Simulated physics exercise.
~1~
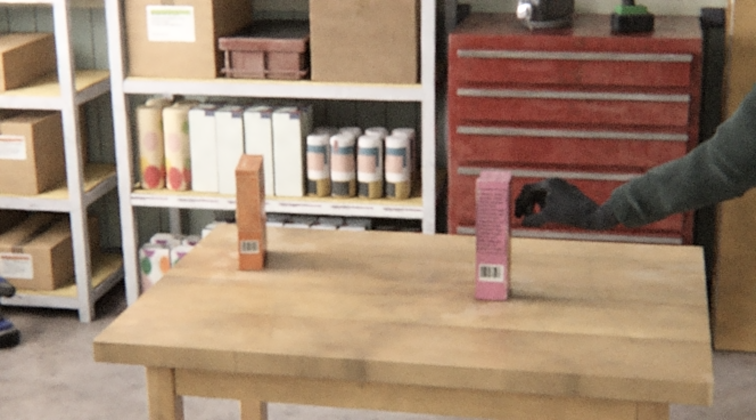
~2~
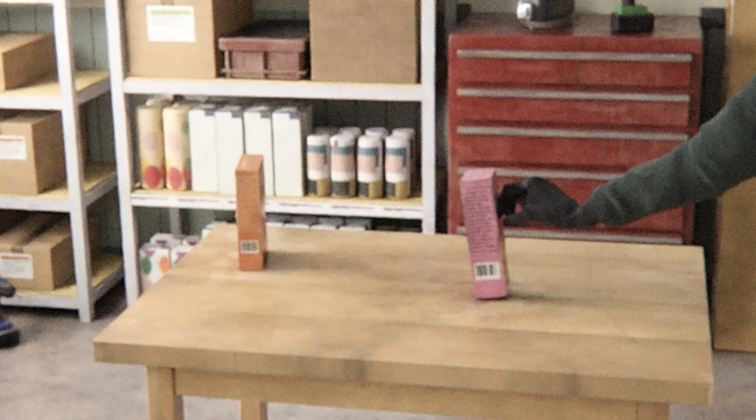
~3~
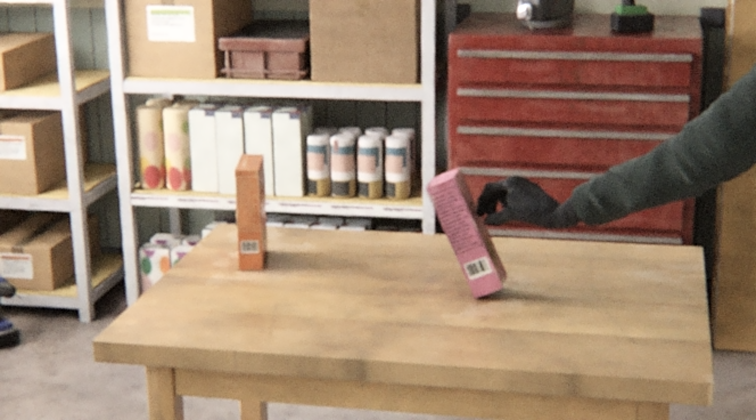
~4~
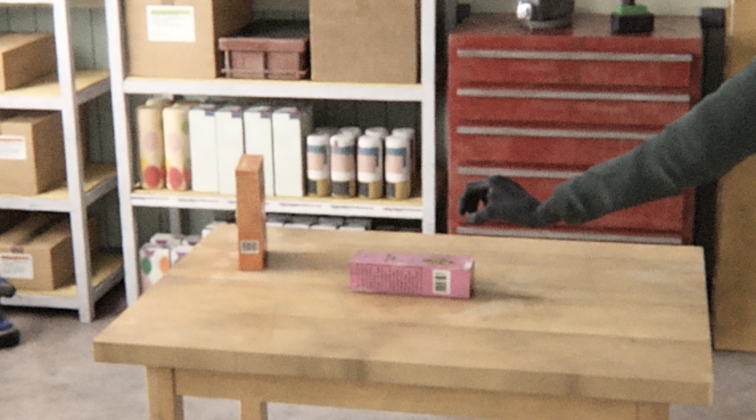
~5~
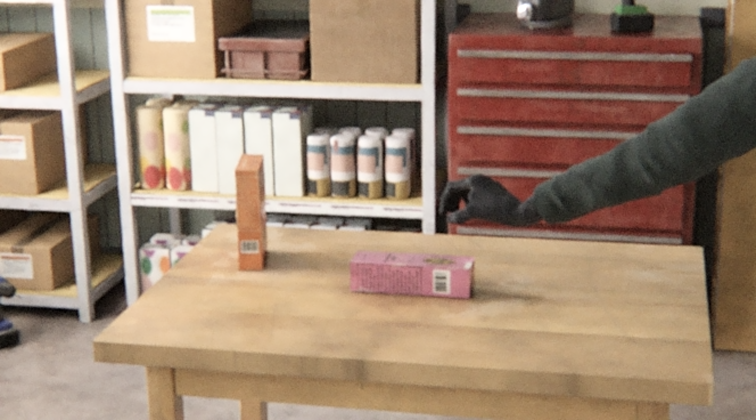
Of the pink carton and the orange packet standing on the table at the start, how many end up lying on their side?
One of them ends up on its side, the pink carton. The orange packet stays standing.
